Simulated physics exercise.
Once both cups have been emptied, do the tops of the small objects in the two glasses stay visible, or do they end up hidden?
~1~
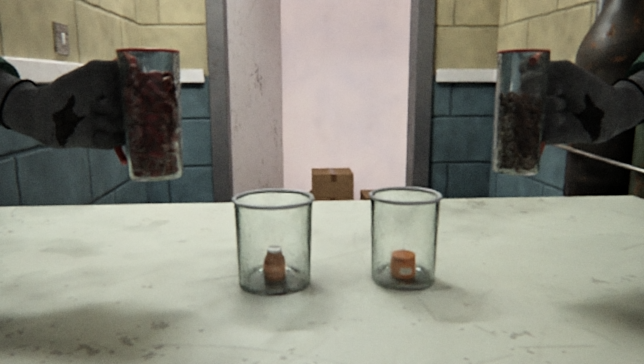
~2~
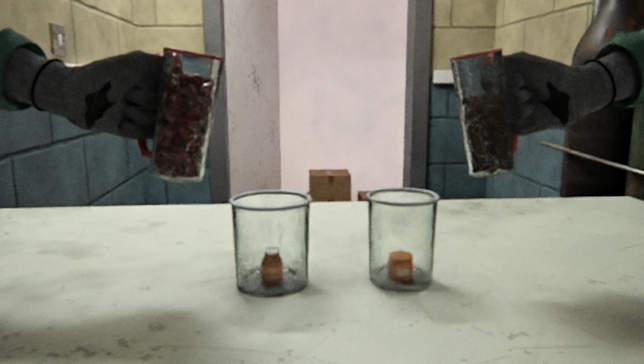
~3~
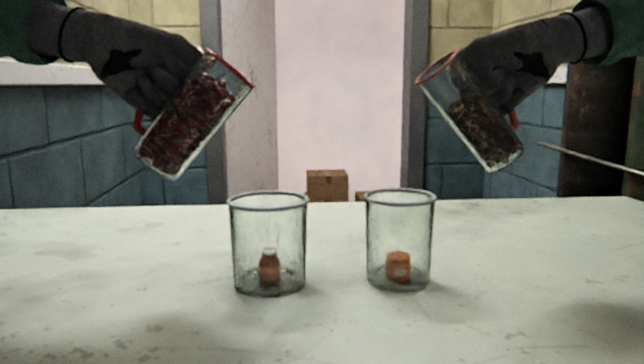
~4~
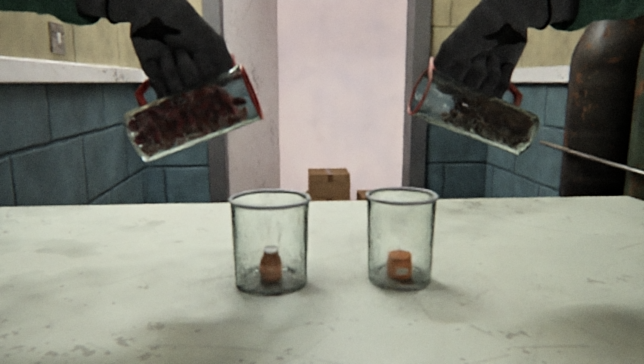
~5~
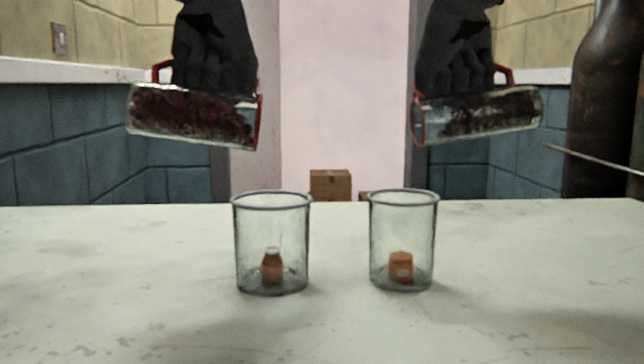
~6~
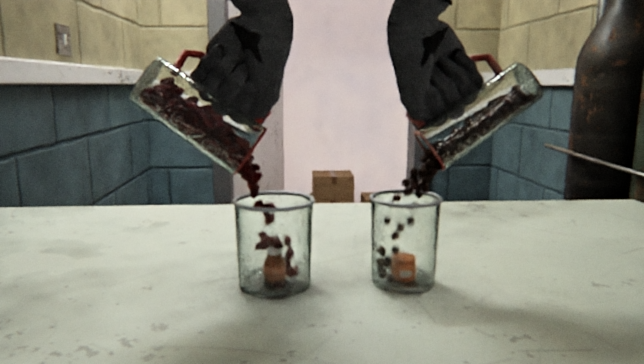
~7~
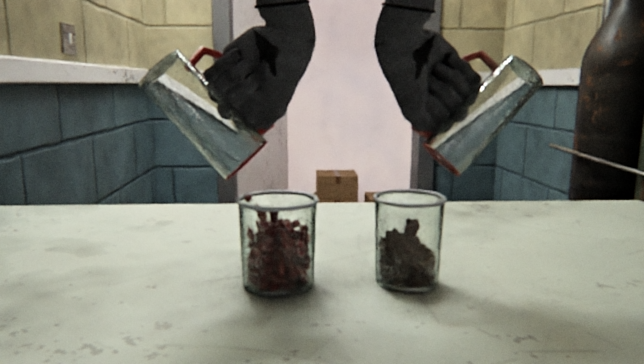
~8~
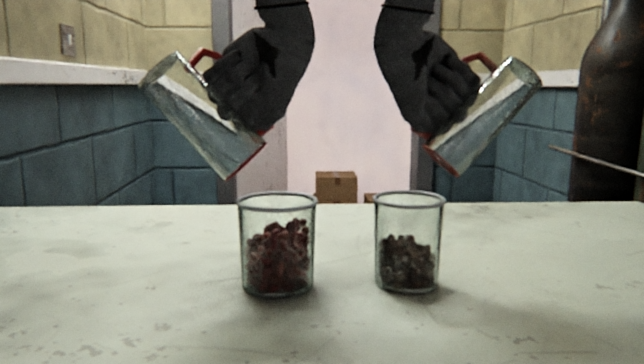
Both end up hidden. The dark red bits cover the object in the left glass, and the blackish bits cover the one in the right glass.
On a pale tabletop in a tiled room, two gloved hands tipped red-handled cups over two clear glasses, pouring dark red bits into the left and blackish bits into the right until both cups were empty and the small objects inside were buried.
